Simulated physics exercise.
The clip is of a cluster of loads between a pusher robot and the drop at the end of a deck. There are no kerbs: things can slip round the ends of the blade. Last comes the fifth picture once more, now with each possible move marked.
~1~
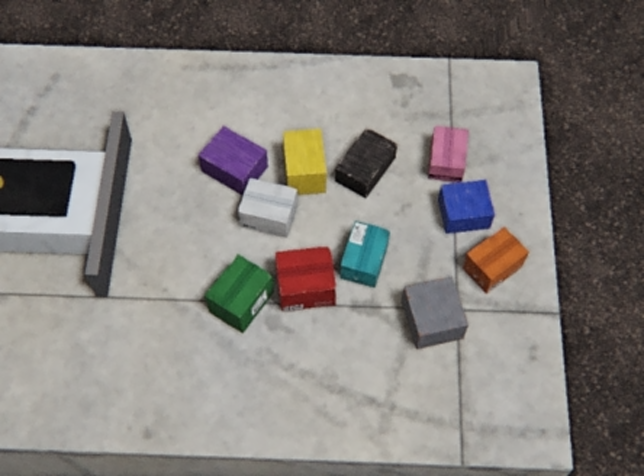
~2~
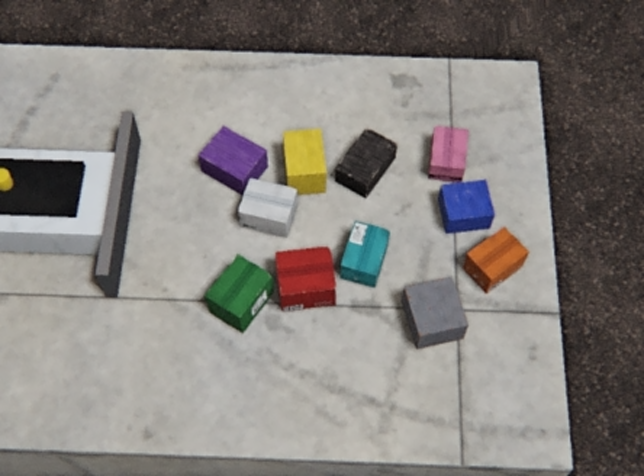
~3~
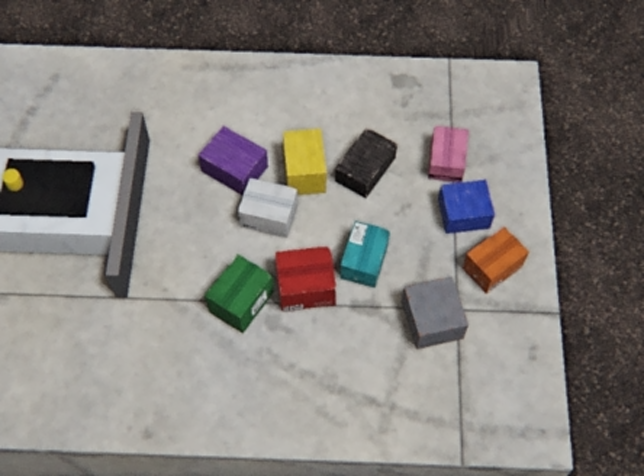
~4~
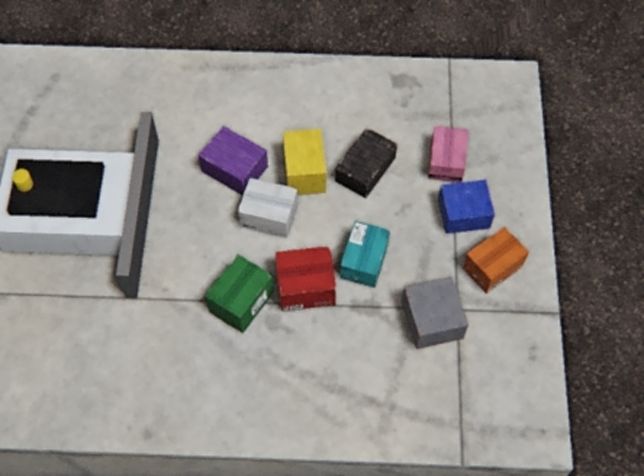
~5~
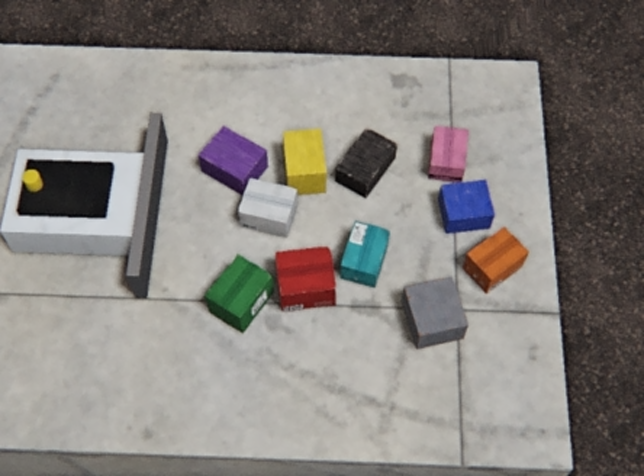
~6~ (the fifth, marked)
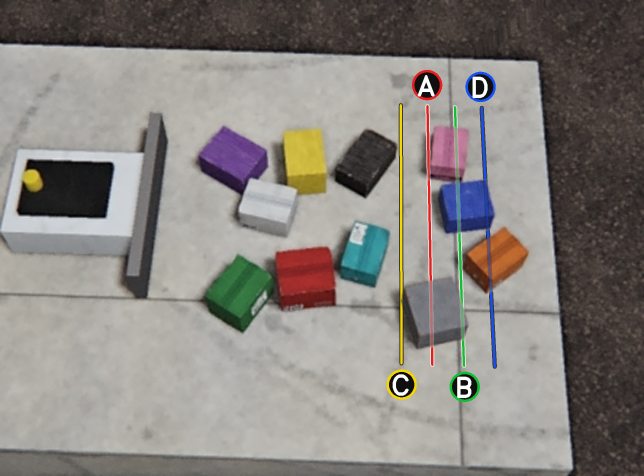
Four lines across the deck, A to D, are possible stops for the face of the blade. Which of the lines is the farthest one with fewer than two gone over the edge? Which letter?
Line A.
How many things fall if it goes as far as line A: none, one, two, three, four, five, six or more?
In all, one.
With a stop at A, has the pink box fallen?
Yes.
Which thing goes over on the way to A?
It is the pink box.
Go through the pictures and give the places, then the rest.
In the first picture, black crate (366, 163); white box (268, 208); grey crate (434, 313).
In the second picture, robot (43, 187); pink box (449, 154).
In the third picture, robot (54, 187); green parcel (241, 294).
In the fourth picture, robot (63, 188); red box (306, 279).
In the fifth picture, robot (73, 188); purple crate (234, 161); orange box (495, 260); black crate (366, 163).
On the copy, A at (430, 226); B at (459, 227); C at (401, 225); D at (488, 228).
On A. First, robot (175, 191); purple crate (291, 155); green parcel (271, 298).
Then, robot (278, 195); pink box (504, 145); black crate (468, 149).
Finally, robot (357, 198); pink box over the edge; orange box (553, 265); one fallen.
By contrast, B drops three; C is within the limit but short; D drops six.
